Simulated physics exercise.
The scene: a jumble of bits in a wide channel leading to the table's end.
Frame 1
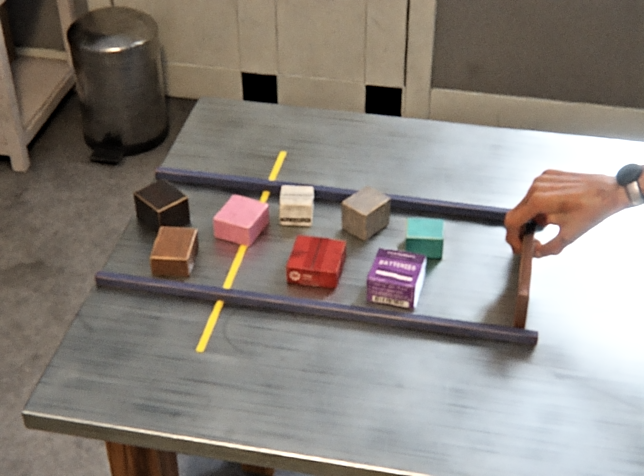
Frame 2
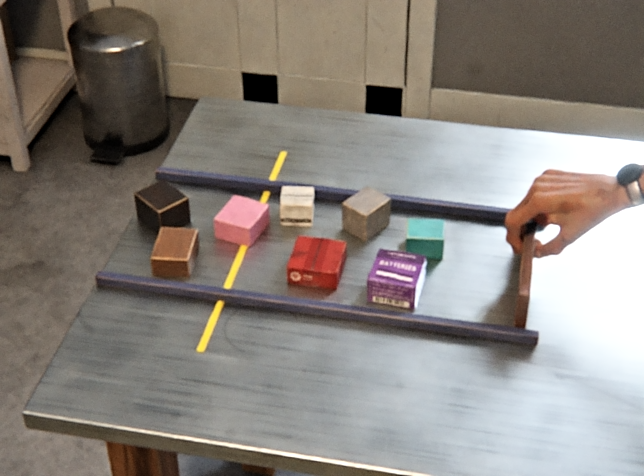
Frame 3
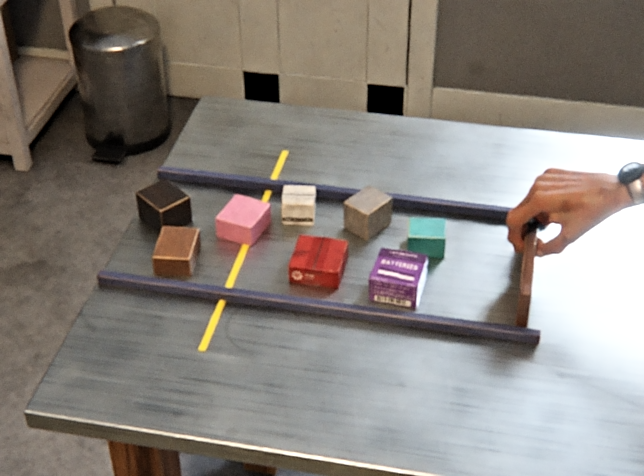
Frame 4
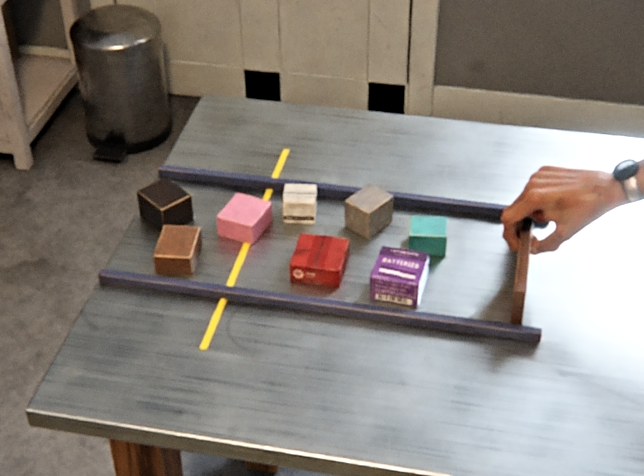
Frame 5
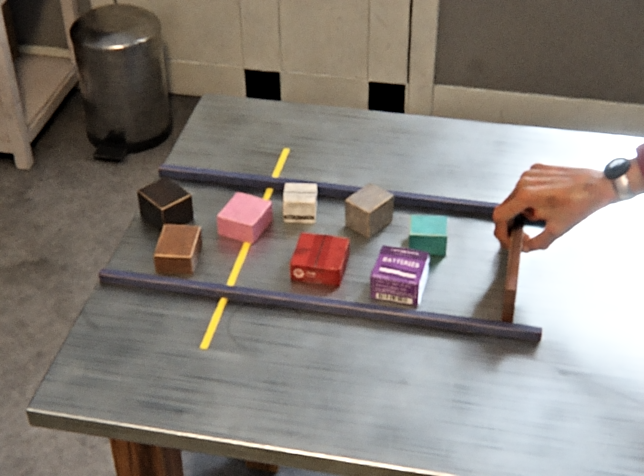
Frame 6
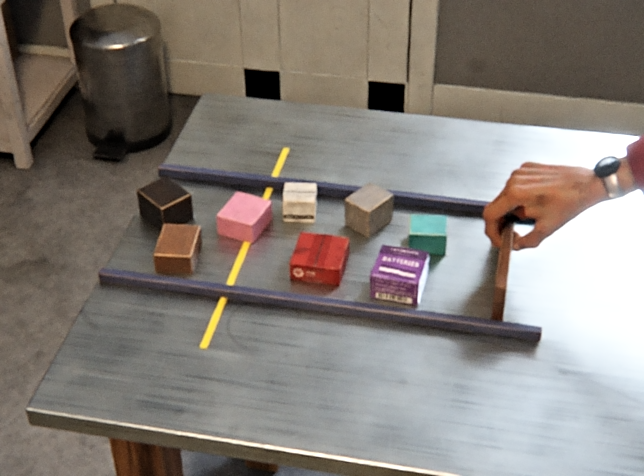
A hand at the right grips a brown board standing across the channel between two dark rails, at first barely moving it. The hand then slides the board a short way left, toward the turquoise block and purple box, while the scattered blocks and boxes around the yellow tape stay put.
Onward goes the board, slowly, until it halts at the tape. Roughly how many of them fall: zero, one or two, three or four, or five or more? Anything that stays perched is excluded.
Zero.
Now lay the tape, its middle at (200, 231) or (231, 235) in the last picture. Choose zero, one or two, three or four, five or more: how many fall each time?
Taking the spots in order - one or two, then 1 or 2.
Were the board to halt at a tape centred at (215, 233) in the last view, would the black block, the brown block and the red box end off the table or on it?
The black block topples down, the brown block topples down, the red box stays put.
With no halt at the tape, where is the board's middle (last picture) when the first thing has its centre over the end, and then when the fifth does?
At the first moment about (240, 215), at the next about (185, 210).
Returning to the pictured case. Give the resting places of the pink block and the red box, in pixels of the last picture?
Near (195, 215) and (169, 245).
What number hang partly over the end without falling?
The total here is 2.
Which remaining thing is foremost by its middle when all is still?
Foremost: The brown block.
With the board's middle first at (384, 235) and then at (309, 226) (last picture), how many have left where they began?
By then 4, and later 6.
A little later, none off yet; black block at rest near (165, 205); brown block at rest near (178, 248); pink block at rest near (245, 217).
Next, none off yet; black block at rest near (165, 205); brown block shifted a little near (158, 246); pink block shifted a little near (222, 214).
When it is over, the number that fall off is zero.
